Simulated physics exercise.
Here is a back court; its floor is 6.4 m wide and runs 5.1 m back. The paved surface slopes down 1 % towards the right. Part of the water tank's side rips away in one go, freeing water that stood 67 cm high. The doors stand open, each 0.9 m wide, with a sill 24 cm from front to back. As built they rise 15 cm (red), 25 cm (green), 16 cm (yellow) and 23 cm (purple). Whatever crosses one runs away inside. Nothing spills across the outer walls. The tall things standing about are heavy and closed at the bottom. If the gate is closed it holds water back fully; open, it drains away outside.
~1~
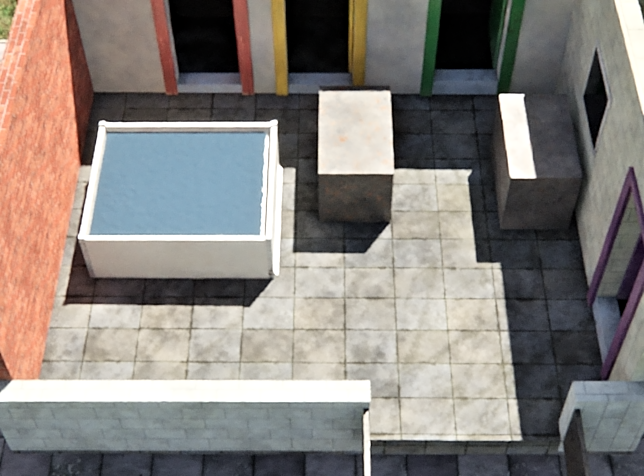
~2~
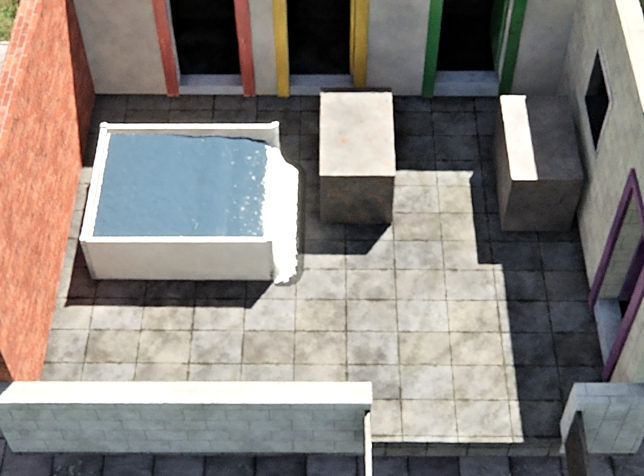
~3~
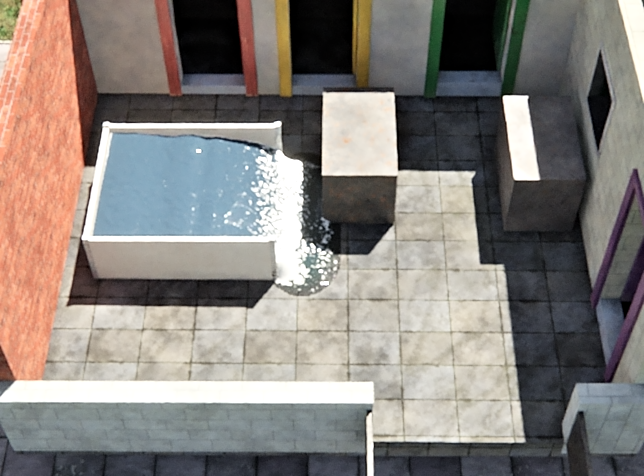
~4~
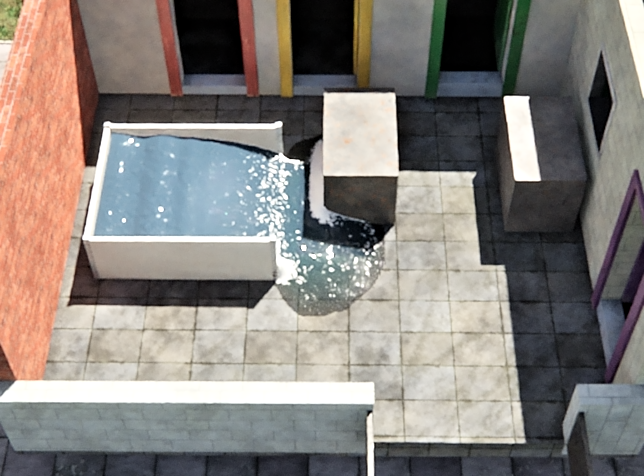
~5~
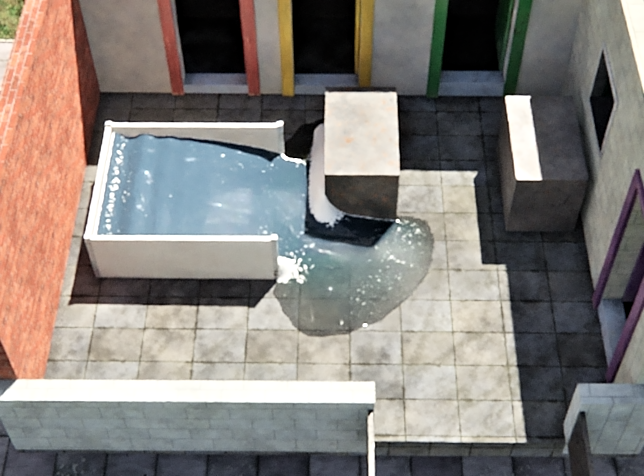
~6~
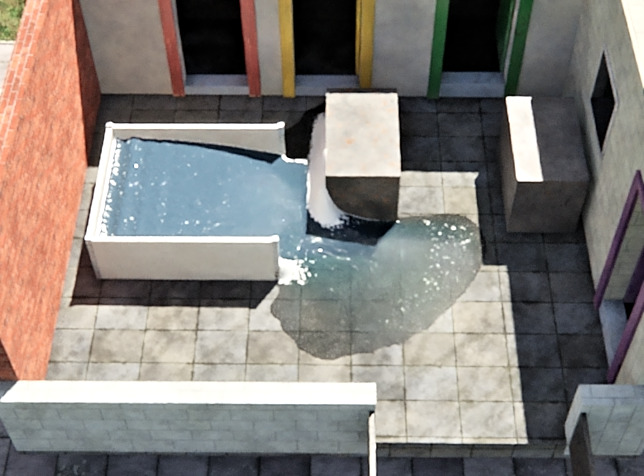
Water sits still in a white-walled tank in a paved courtyard, then bursts through the tank's right side in a foaming rush. It splashes against the nearby block and spreads rightward over the paving in a widening, rounded sheet, while the level inside the tank drops slightly.
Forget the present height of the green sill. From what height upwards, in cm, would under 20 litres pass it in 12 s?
Close to 7 cm is just enough.
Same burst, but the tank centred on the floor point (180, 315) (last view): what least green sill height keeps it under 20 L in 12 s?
Then roughly 12.0 cm.
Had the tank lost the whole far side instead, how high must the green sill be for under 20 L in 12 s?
Some 14.0 cm.
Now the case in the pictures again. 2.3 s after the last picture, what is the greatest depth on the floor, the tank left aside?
Roughly 26 cm.
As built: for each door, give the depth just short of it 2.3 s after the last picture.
In cm: Red 9, green 2, yellow 18, purple 22.
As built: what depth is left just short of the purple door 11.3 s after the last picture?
Roughly 7.5 cm deep.
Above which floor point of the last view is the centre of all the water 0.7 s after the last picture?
Around (274, 223).
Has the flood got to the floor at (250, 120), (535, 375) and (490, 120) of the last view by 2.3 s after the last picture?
In turn: Flooded, under water, wet.
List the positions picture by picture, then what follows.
In the first frame, still water, 67 cm deep, in the water tank at (183, 183); the green door at (471, 40) is dry.
In the second frame, the front is at (294, 275), 0.3 m from the gap at (272, 206); 0.4 m2 of floor is wet, 67 cm left at the back.
In the third frame, water pours out at (275, 209) and has run 0.7 m, to (331, 271); about 14 cm deep outside, 67 cm at the back.
In the fourth frame, the gap is at (275, 210), the front 1.2 m out at (376, 264); the back of the water tank holds 66 cm.
In the fifth frame, the front is at (425, 252), 1.8 m from the gap at (277, 210); 3.0 m2 of floor is wet, 59 cm left at the back.
In the sixth frame, the gap is at (278, 212), the front 2.4 m out at (475, 257); the back of the water tank holds 57 cm; 1.9 m in a straight line remain to the green door at (479, 42).
Then, 0.7 s after the last picture water covers 40 % of the floor, deepest (47 cm) near (320, 207); it has not reached the green door.
Then, 2.3 s after the last picture water covers 70 % of the floor, deepest (26 cm) near (612, 424); 2 cm at the green door, 0 litres in over its 25 cm sill.
Then, 11.3 s after the last picture water covers 95 % of the floor, deepest (9 cm) near (565, 157); 8 cm at the green door, 0 litres in over its 25 cm sill.
At the green door as built, the water peaked near 11 cm, 7.9 s after the last picture.
Run again over the same 12 s with other heights there, 38 litres in over 6 cm, 10 litres over 8 cm. The limit of 20 litres is kept from about 7 cm up.
